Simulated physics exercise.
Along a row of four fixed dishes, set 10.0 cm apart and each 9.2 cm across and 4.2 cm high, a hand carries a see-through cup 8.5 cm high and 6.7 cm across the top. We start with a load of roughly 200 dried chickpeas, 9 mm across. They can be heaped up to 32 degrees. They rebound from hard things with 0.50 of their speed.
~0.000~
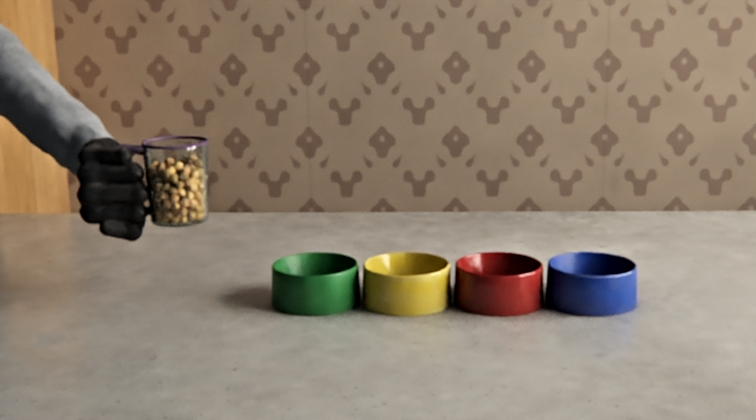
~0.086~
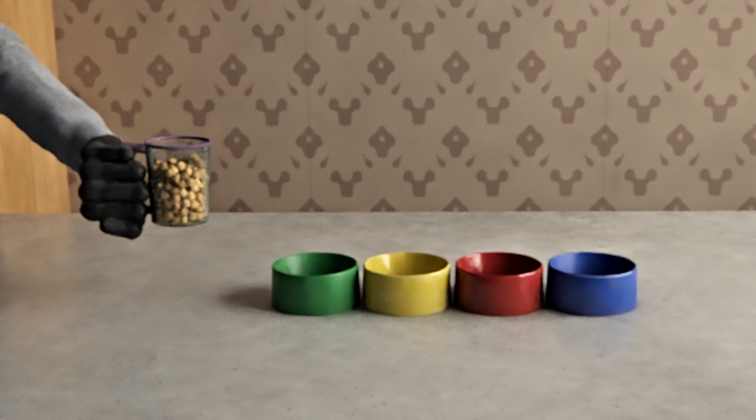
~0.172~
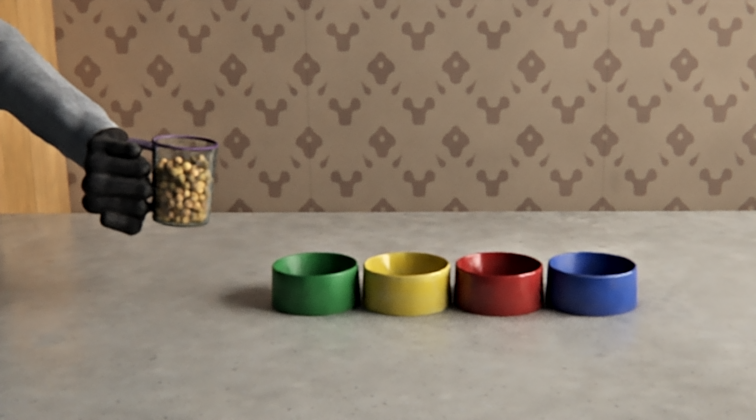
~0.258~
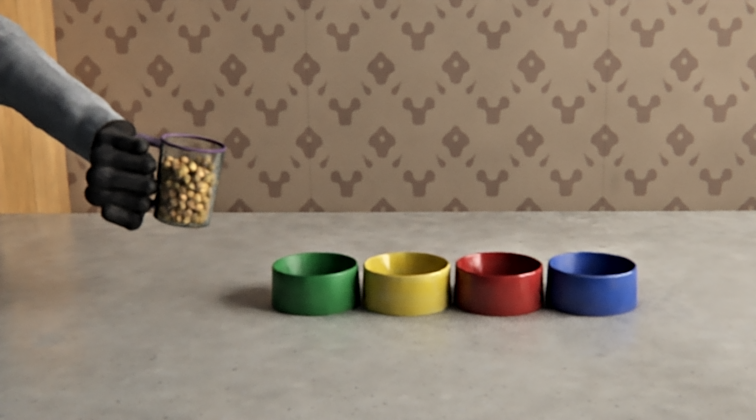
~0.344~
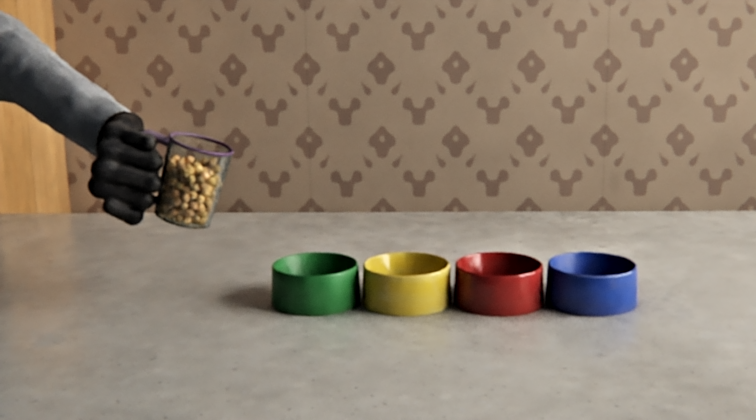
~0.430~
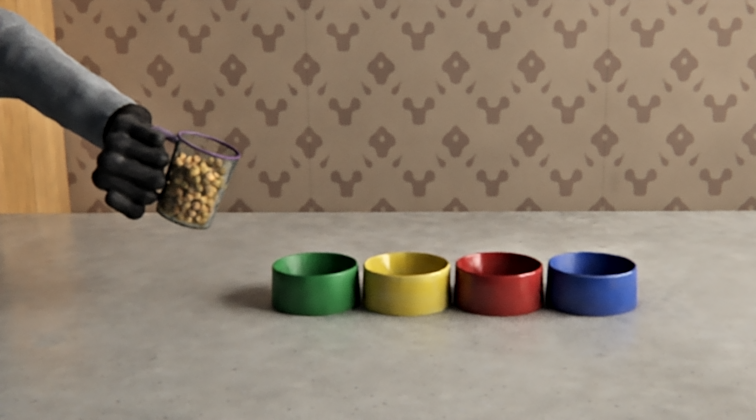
A black-gloved hand gradually tilts a clear cup of chickpeas rightward near four colored dishes.
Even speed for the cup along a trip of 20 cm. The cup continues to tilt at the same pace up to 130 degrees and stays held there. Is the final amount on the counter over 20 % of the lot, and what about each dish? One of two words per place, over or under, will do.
Red - under, blue - under, green - over, yellow - under, counter - under.
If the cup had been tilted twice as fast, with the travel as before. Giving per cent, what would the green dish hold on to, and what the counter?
Green 70; counter 30.
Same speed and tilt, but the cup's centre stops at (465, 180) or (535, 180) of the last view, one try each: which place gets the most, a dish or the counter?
Most lands at green on the first run and at green on the second.
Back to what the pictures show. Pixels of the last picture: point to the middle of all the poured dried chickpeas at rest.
Centre at rest, approx.: (323, 284) px.
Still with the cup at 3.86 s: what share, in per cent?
About 0 percent of the load.
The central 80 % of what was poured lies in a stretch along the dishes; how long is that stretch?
That stretch measures near 5 centimetres.
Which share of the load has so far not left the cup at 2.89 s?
It works out to about 0 per cent of the load.
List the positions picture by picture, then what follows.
In the first picture, cup at (178, 181), tilt 0 degrees, lip at (206, 142), moved 0.0 cm; middle of the pieces at (176, 187); green dish at (315, 265); yellow dish at (406, 264); red dish at (499, 264); blue dish at (592, 264).
In the second picture, cup at (179, 181), tilt 2 degrees, lip at (209, 143), moved 0.2 cm; middle of the pieces at (177, 187).
In the third picture, cup at (183, 181), tilt 7 degrees, lip at (217, 146), moved 0.6 cm; middle of the pieces at (181, 186).
In the fourth picture, cup at (188, 181), tilt 12 degrees, lip at (224, 150), moved 1.1 cm; middle of the pieces at (185, 186).
In the fifth picture, cup at (192, 181), tilt 18 degrees, lip at (232, 153), moved 1.6 cm; middle of the pieces at (189, 186).
In the sixth picture, cup at (196, 181), tilt 23 degrees, lip at (239, 157), moved 2.0 cm; middle of the pieces at (192, 185); green dish at (315, 265); yellow dish at (406, 264); red dish at (499, 264); blue dish at (592, 264). The cup turns about 60 degrees a second and travels 5 cm a second.
After 1.90 s, tilt 114 degrees; cup holds 75 %, green 20 %.
After 2.89 s, tilt 130 degrees; cup holds 0 %, green 100 %.
After 3.86 s, tilt 130 degrees; cup holds 0 %, green 100 %.
By 4.2 s all is still; red 0 %, blue 0 %, green 100 %, yellow 0 %, counter 0 %.
